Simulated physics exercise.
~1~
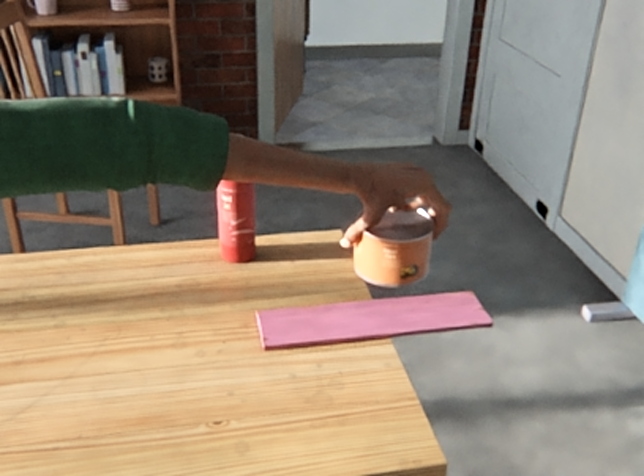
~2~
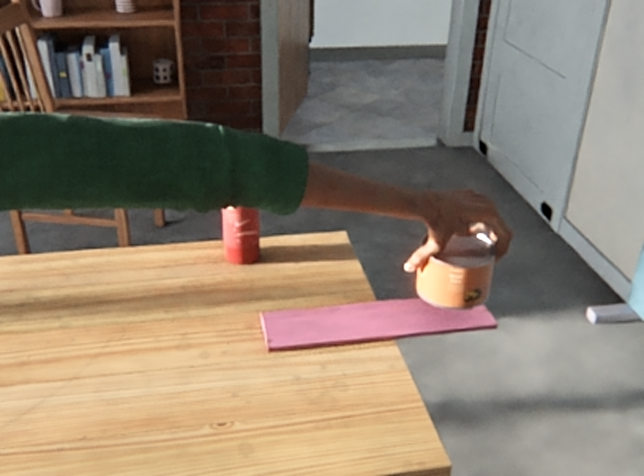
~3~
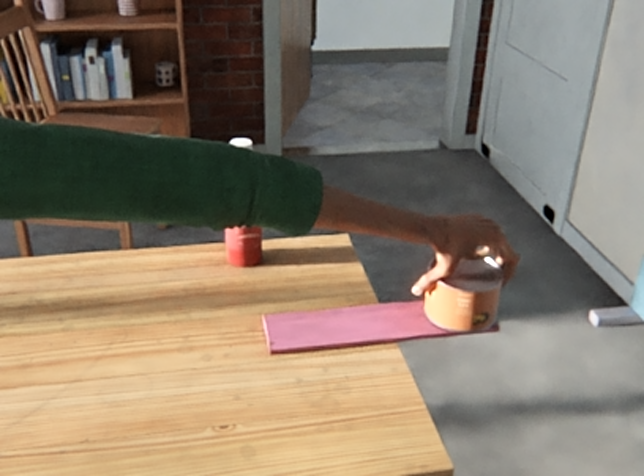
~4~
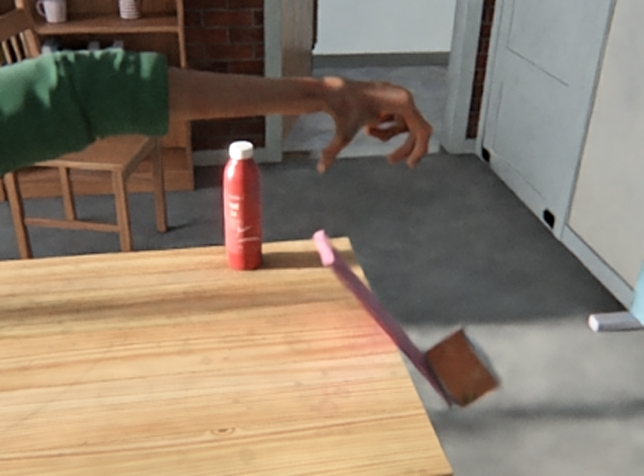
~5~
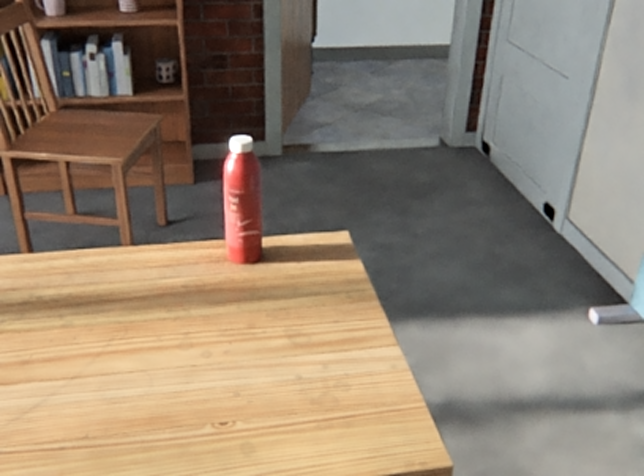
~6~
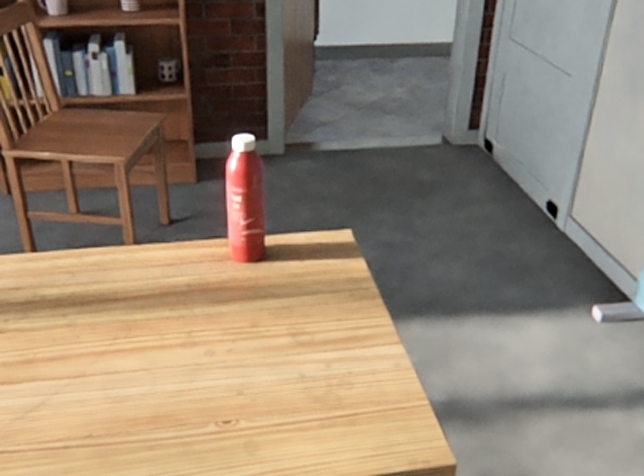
At a wooden table, a hand in a green sleeve set an orange tub on the overhanging end of a pink board and let go, and the board tipped over the edge with the tub, leaving only the red bottle standing.
